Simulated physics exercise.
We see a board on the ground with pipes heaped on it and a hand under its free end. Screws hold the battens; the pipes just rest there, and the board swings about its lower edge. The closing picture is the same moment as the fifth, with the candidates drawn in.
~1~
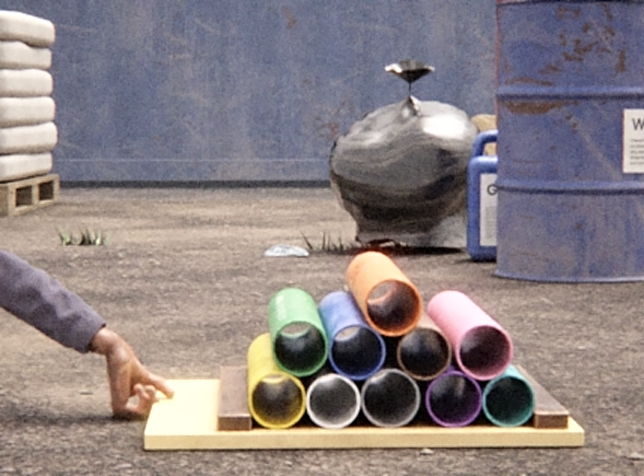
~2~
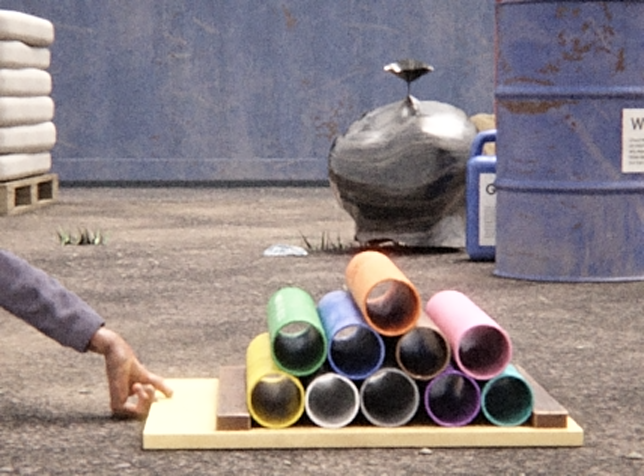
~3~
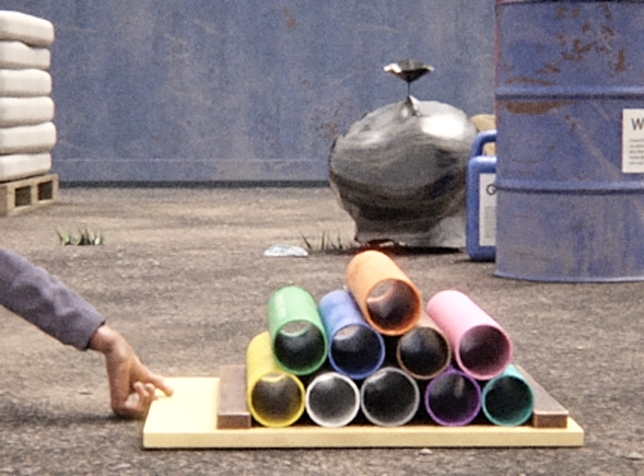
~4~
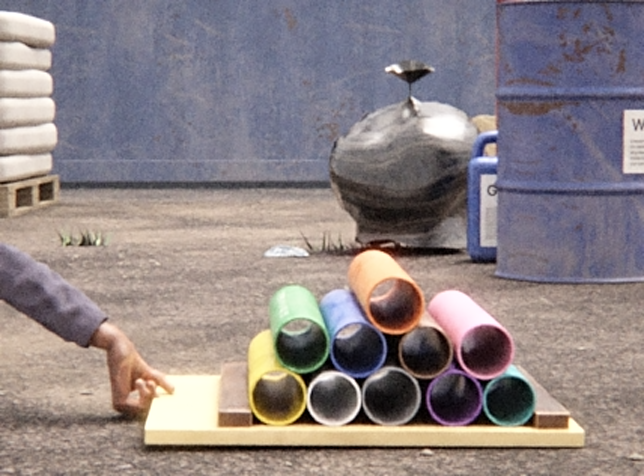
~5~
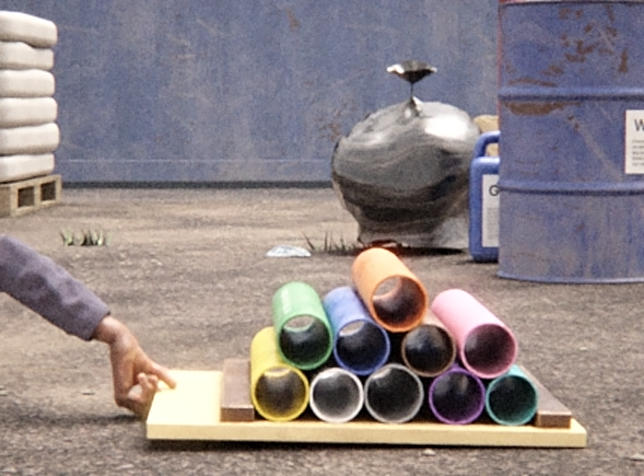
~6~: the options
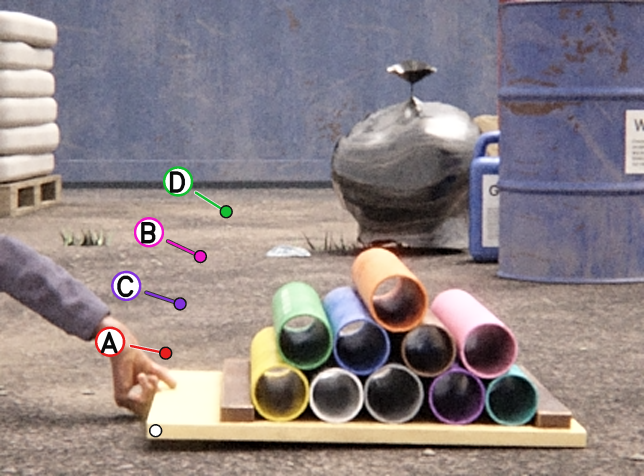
A hand slowly lifts the left end of a board stacked with colourful pipes slightly.
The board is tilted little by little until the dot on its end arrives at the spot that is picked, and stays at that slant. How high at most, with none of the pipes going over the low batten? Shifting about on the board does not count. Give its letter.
Stop at C.
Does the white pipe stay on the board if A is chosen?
The white pipe: Yes.
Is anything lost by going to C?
No.
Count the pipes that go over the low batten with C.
With C, none.
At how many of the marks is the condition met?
The number is two.
On the marked copy, A at (166, 353); B at (200, 256); C at (180, 304); D at (226, 212); the white dot at (156, 431).
With C. Early on, board at 14°.
Further on, board at 19°.
At the end, board at 19°, none over the low batten.
As for the rest, A none over the low batten; B five over the low batten; D five over the low batten.
